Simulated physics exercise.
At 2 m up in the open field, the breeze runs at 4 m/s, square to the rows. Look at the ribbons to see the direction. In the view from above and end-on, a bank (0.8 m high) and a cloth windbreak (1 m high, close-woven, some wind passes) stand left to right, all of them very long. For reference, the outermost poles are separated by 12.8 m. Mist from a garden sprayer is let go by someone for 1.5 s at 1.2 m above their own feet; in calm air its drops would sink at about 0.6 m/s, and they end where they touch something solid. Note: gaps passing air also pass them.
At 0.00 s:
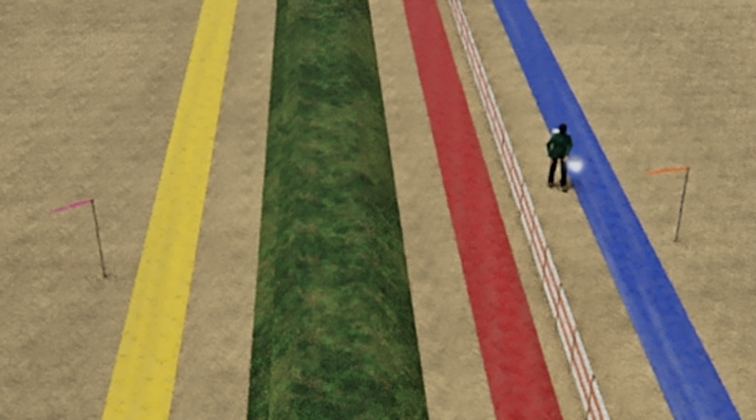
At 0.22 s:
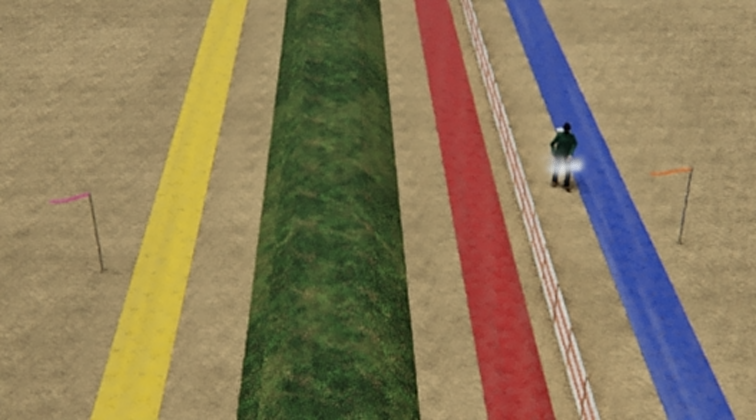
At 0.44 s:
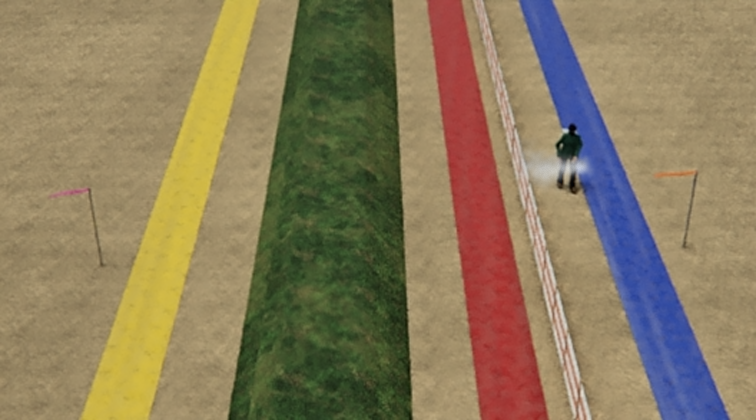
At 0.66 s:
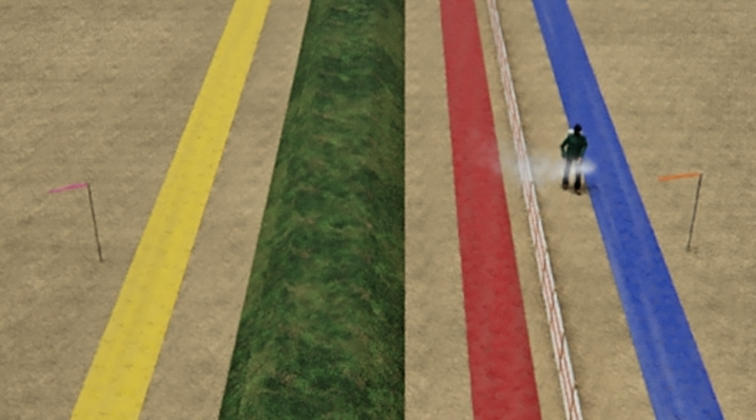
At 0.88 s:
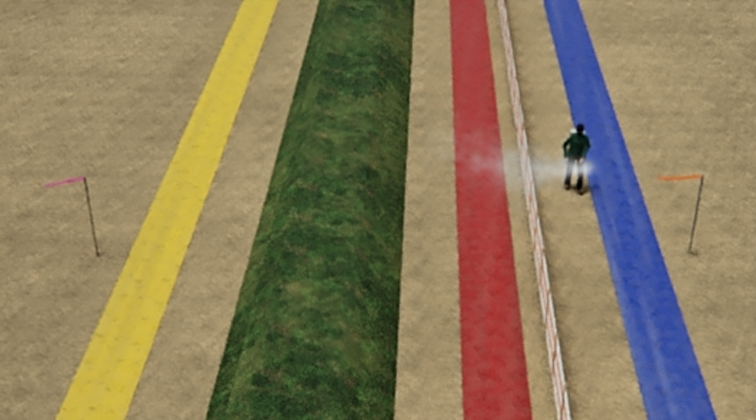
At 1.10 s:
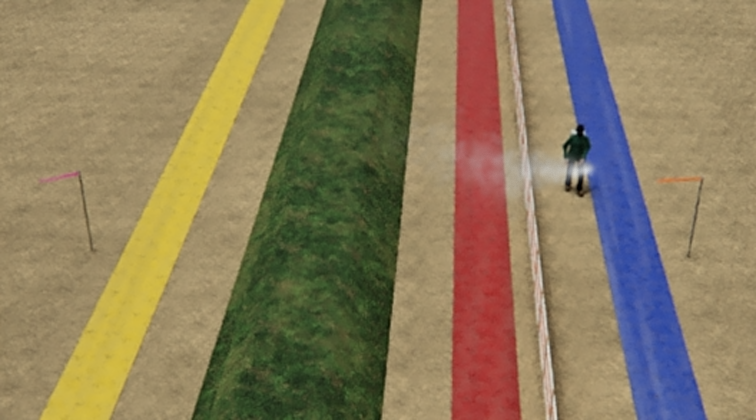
A person in dark clothing stands on the left edge of a long blue strip in a sandy field, seen from high above and looking along the rows. To the left run a thin pale barrier, a red strip, a broad green grassy bank and a yellow strip, with ribboned poles at either side. White mist spreads leftward over the barrier and red strip, thinning, while ribbons stream left and the camera shifts gradually.
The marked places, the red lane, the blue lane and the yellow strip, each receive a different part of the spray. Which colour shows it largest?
I would say red catches most.
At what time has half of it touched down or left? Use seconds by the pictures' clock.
Roughly at 3.6 s.
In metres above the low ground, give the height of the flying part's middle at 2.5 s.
I'd put it near 1.0 metres.
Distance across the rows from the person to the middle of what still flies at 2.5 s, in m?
It comes to roughly 3.5 m.
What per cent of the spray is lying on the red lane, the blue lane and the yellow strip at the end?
20 % red, 0 % blue, 4 % yellow.
After 2.5 s, 8 % lies on the red lane, 0 % on the blue lane and 0 % on the yellow strip; 16 % has touched down or left; the middle of what still flies is 1.0 m above the low ground, near (427, 172).
After 4.0 s, 19 % lies on the red lane, 0 % on the blue lane and 1 % on the yellow strip; 60 % has touched down or left; the middle of what still flies is 0.8 m above the low ground, near (222, 171).
After 8.0 s, 20 % lies on the red lane, 0 % on the blue lane and 4 % on the yellow strip; 93 % has touched down or left.
After 20.0 s, 20 % lies on the red lane, 0 % on the blue lane and 4 % on the yellow strip; 100 % has touched down or left.
After 45.0 s, 20 % lies on the red lane, 0 % on the blue lane and 4 % on the yellow strip; 100 % has touched down or left.
